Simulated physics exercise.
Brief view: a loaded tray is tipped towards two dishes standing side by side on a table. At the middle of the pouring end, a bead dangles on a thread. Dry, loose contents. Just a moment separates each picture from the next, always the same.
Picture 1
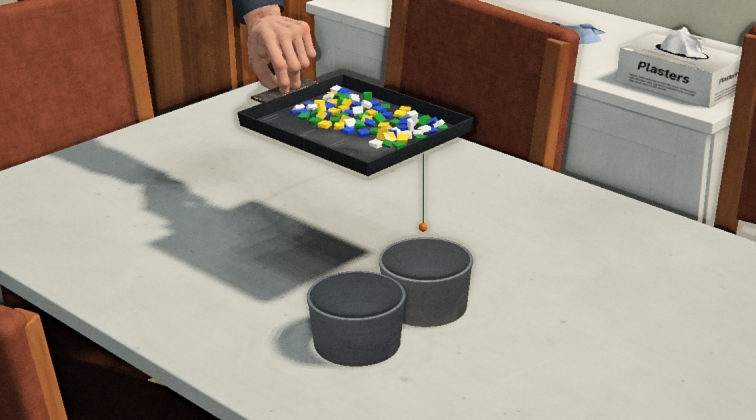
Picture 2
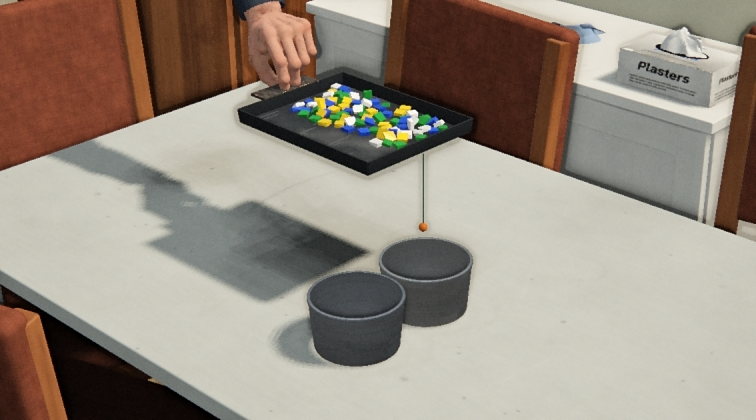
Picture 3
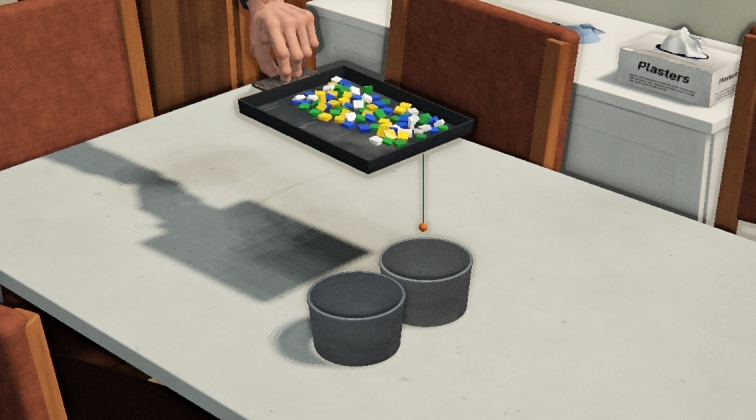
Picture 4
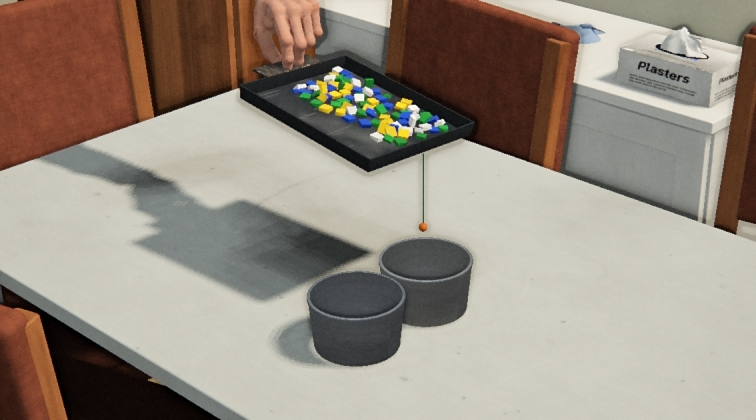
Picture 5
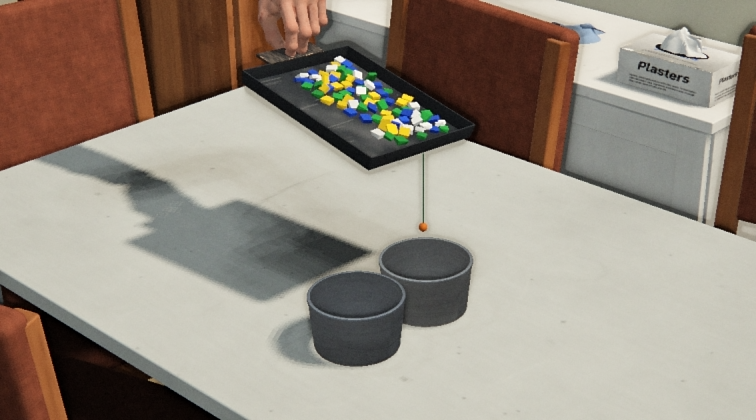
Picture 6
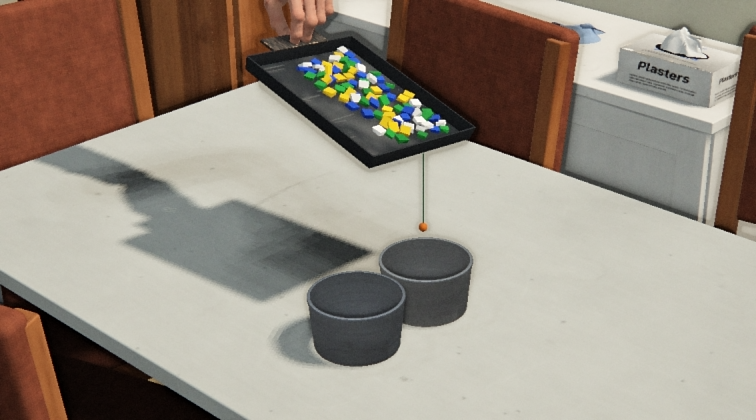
A hand gradually tilts a black tray of colourful mosaic tiles above two dark dishes.
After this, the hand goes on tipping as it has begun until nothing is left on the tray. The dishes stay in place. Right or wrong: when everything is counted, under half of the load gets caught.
Right.
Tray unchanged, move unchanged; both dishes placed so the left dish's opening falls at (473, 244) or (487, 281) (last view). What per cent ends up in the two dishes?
70 and 0 %.
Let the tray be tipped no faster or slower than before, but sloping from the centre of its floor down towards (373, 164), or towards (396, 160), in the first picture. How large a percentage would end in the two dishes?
In turn, 40 percent and then 70 percent.
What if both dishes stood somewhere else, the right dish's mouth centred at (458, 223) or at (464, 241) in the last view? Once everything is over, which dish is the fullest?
Well, the first go goes to the rightmost dish, and the second to the rightmost dish.
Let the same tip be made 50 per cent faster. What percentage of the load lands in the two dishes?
Some 0 per cent.
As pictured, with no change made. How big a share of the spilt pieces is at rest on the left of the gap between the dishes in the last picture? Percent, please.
Close to 0 per cent of the spill, I think.
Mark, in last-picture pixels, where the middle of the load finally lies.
About pixel (483, 269).
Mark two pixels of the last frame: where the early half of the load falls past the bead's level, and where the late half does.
First near (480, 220), later near (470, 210).
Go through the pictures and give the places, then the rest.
The first frame shows corners of the pouring end at (368, 162) and (470, 118), level; middle of the load at (363, 116), mosaic tiles; left dish at (391, 331); right dish at (460, 293); bead on its thread at (423, 227).
The second frame shows corners of the pouring end at (368, 161) and (471, 118), level; middle of the load at (363, 115).
The third frame shows corners of the pouring end at (369, 160) and (471, 120), tipped barely, lowest at the right corner; middle of the load at (364, 111).
The fourth frame shows corners of the pouring end at (370, 158) and (472, 122), tipped a little, lowest at the right corner; middle of the load at (364, 105).
The fifth frame shows corners of the pouring end at (372, 157) and (473, 124), tipped a little, lowest at the right corner; middle of the load at (366, 99).
The sixth frame shows corners of the pouring end at (373, 155) and (473, 127), tipped clearly, lowest at the right corner; middle of the load at (368, 93); left dish at (391, 331); right dish at (460, 293).
Soon, tray tipped steeply; all on the tray.
A while on, tray tipped past a quarter turn; most on the tray; a stray few in the right dish; about a quarter outside both; a stray few in the air.
Towards the end, tray tipped past a quarter turn; a small part in the right dish; nearly all outside both.
Finally, tray tipped past a quarter turn; none in the left dish; a small part in the right dish; nearly all outside both.
